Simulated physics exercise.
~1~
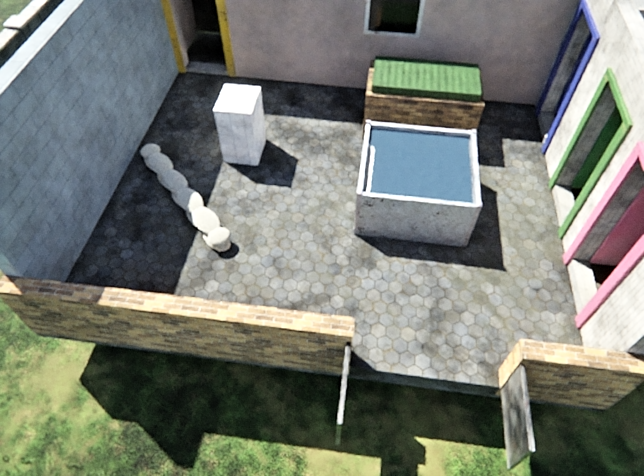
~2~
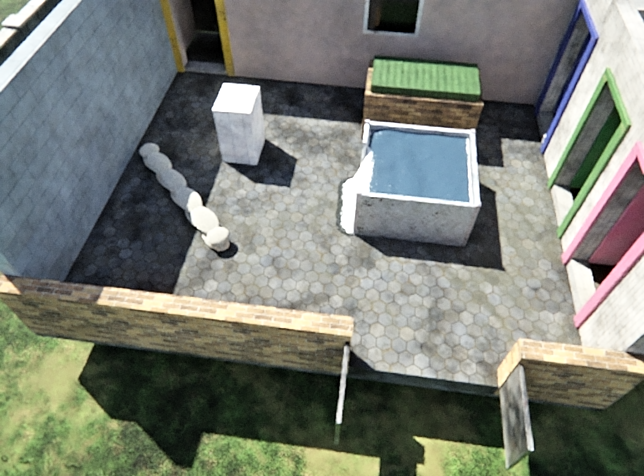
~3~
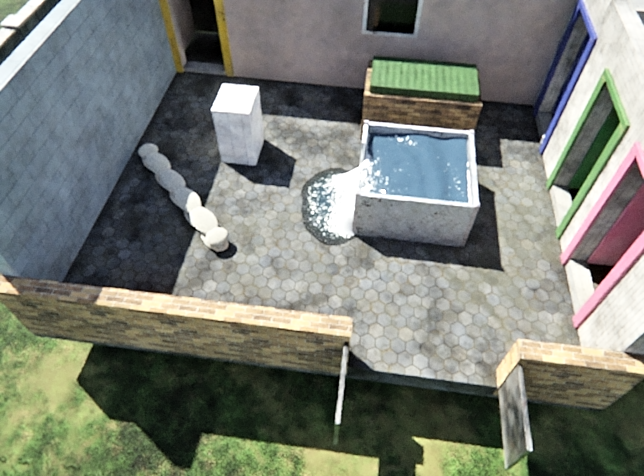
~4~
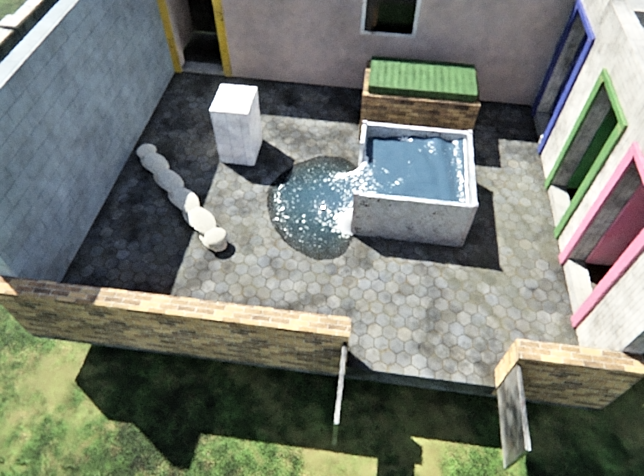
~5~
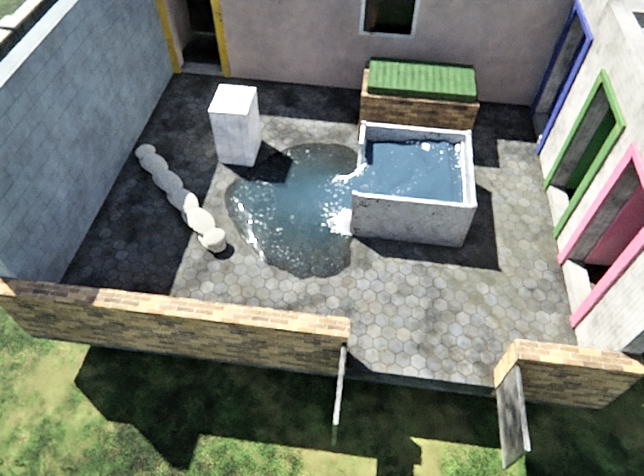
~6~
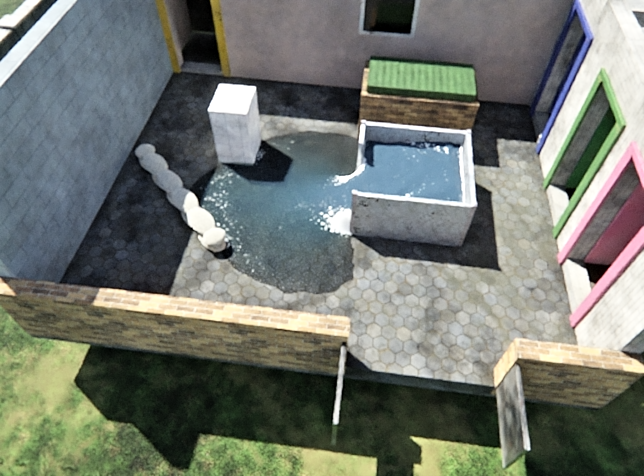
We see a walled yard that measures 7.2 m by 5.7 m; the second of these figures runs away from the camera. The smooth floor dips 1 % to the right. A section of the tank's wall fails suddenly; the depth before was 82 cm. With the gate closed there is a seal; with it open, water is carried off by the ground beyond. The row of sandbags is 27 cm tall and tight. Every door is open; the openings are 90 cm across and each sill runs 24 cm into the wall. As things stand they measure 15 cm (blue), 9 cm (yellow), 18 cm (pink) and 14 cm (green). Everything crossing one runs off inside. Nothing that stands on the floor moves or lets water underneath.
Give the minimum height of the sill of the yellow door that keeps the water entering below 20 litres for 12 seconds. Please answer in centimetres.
Minimum height: About 26 cm.
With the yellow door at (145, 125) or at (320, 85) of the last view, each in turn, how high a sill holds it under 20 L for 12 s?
In turn: About 17 cm, about 7.0 cm.
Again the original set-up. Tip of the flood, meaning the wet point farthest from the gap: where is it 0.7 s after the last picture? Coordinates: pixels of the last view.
Front tip: Approx. (143, 131) px.
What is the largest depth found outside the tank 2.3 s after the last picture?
Around 32 centimetres.
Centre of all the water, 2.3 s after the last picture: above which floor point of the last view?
About (269, 183).
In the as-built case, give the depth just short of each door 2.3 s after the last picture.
Depths in cm - blue: 0, yellow: 27, pink: 0, green: 0.
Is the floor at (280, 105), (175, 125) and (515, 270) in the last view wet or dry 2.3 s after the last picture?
In the order asked: Soaked, soaked, untouched.
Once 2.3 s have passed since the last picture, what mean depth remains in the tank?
About 22 cm.
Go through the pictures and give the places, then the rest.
The first picture shows the tank at (419, 165) is whole and still, 82 cm deep; the yellow door at (198, 27) is dry.
In the second picture, the gap is at (361, 195), the front 0.3 m out at (342, 193); the back of the tank holds 82 cm.
In the third picture, the front is at (307, 200), 0.9 m from the gap at (360, 197); 1.0 m2 of floor is wet, 80 cm left at the back.
In the fourth picture, the front is at (272, 199), 1.4 m from the gap at (358, 198); 2.1 m2 of floor is wet, 72 cm left at the back.
In the fifth picture, the gap is at (357, 198), the front 2.1 m out at (230, 201); the back of the tank holds 69 cm.
In the sixth picture, the front is at (193, 199), 2.7 m from the gap at (357, 198); 5.8 m2 of floor is wet, 68 cm left at the back; 2.6 m in a straight line remain to the yellow door at (193, 27).
Then, 0.7 s after the last picture water covers 25 % of the floor, deepest (34 cm) near (221, 226); it has not reached the yellow door.
Then, 2.3 s after the last picture water covers 45 % of the floor, deepest (32 cm) near (191, 76); 27 cm at the yellow door, 67 litres in over its 9 cm sill.
Then, 11.3 s after the last picture water covers 95 % of the floor, deepest (10 cm) near (522, 107); 3 cm at the yellow door, 211 litres in over its 9 cm sill.
At the yellow door as built, the water peaked near 27 cm, 2.3 s after the last picture.
Run again over the same 12 s with other heights there, 39 litres in over 22.5 cm, 8 litres over 30.5 cm. The limit of 20 litres is kept from about 26 cm up.
